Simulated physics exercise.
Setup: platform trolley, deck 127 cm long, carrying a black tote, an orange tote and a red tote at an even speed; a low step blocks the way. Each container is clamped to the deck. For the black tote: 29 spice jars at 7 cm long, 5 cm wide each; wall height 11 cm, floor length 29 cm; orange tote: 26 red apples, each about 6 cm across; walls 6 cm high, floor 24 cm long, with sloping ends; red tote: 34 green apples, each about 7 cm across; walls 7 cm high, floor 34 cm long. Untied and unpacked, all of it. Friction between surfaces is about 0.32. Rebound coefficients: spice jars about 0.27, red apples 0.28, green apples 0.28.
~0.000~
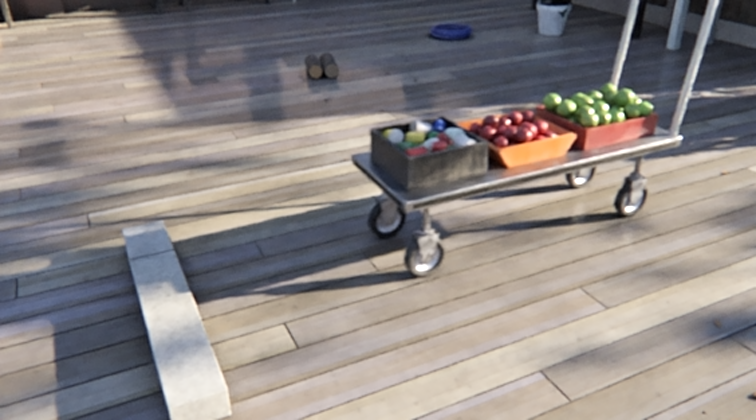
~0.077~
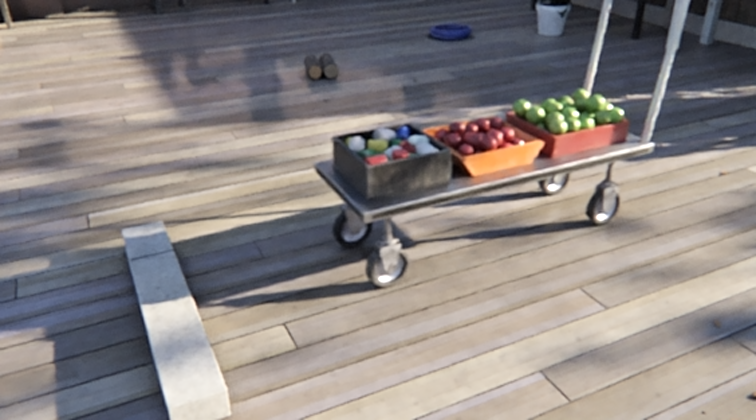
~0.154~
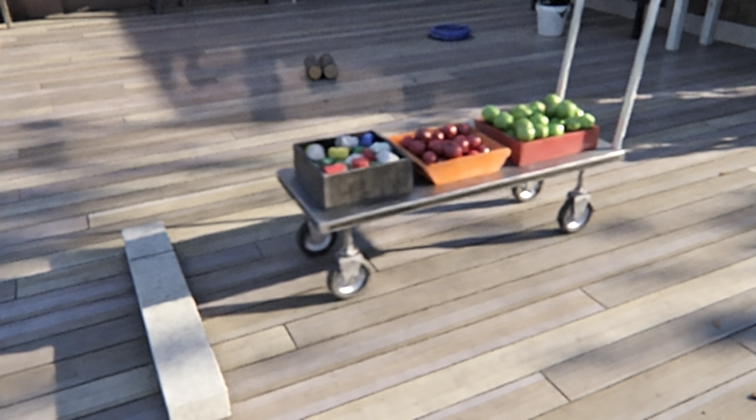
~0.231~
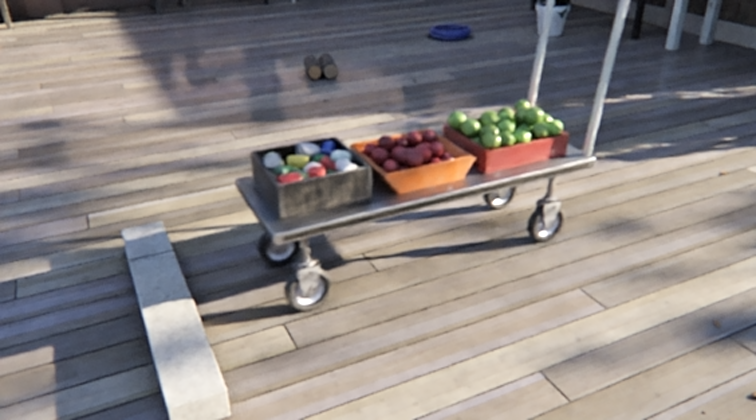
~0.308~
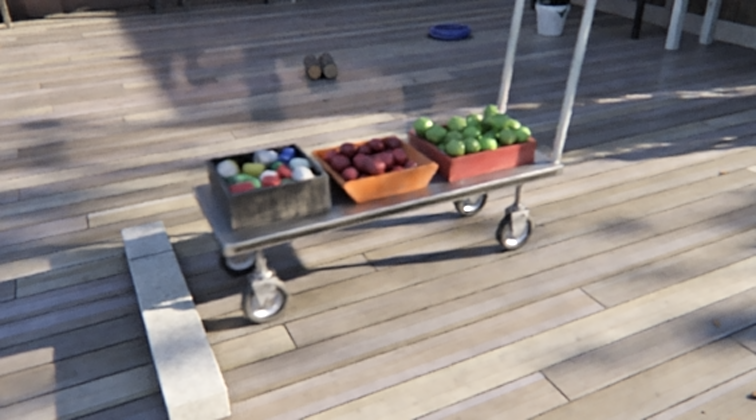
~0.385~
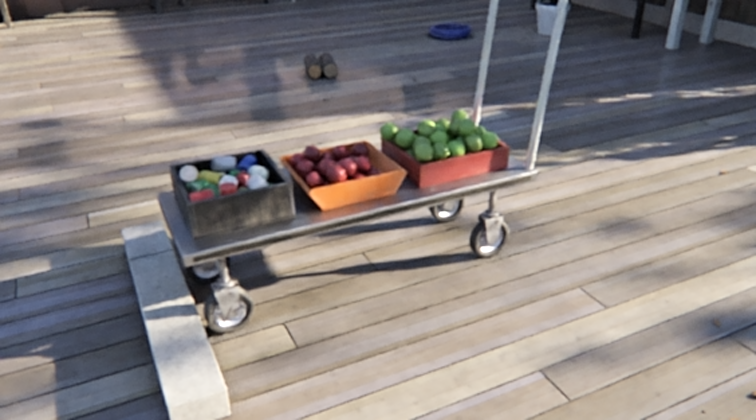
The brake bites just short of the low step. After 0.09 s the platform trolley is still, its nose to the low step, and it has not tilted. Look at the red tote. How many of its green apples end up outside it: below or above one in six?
Out of the red tote go more than a sixth of the green apples.
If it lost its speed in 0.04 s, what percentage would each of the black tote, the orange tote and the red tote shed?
That way you'd get black tote at 0, orange tote at 30, and red tote at 40 percent.
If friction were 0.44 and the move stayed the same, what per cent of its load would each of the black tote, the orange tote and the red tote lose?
Black tote 0, orange tote 20, red tote 30 per cent.
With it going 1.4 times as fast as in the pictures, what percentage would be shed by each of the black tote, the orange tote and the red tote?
Black tote 0, orange tote 40, red tote 40 per cent.
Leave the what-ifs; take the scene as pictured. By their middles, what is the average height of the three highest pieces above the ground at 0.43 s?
50 cm.
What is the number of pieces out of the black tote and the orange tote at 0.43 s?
Estimate at that time - black tote 0, orange tote 0, give or take.
After 0.43 s, 0 of 29 out of the black tote, 0 of 26 out of the orange tote and 1 of 34 out of the red tote.
After 0.55 s, 0 of 29 out of the black tote, 6 of 26 out of the orange tote and 7 of 34 out of the red tote.
After 0.78 s, 1 of 29 out of the black tote, 6 of 26 out of the orange tote and 9 of 34 out of the red tote.
Final count (at 1.29 s), 1 of 29 out of the black tote, 6 of 26 out of the orange tote and 9 of 34 out of the red tote. Asked share, 9 of 34, 26 per cent.
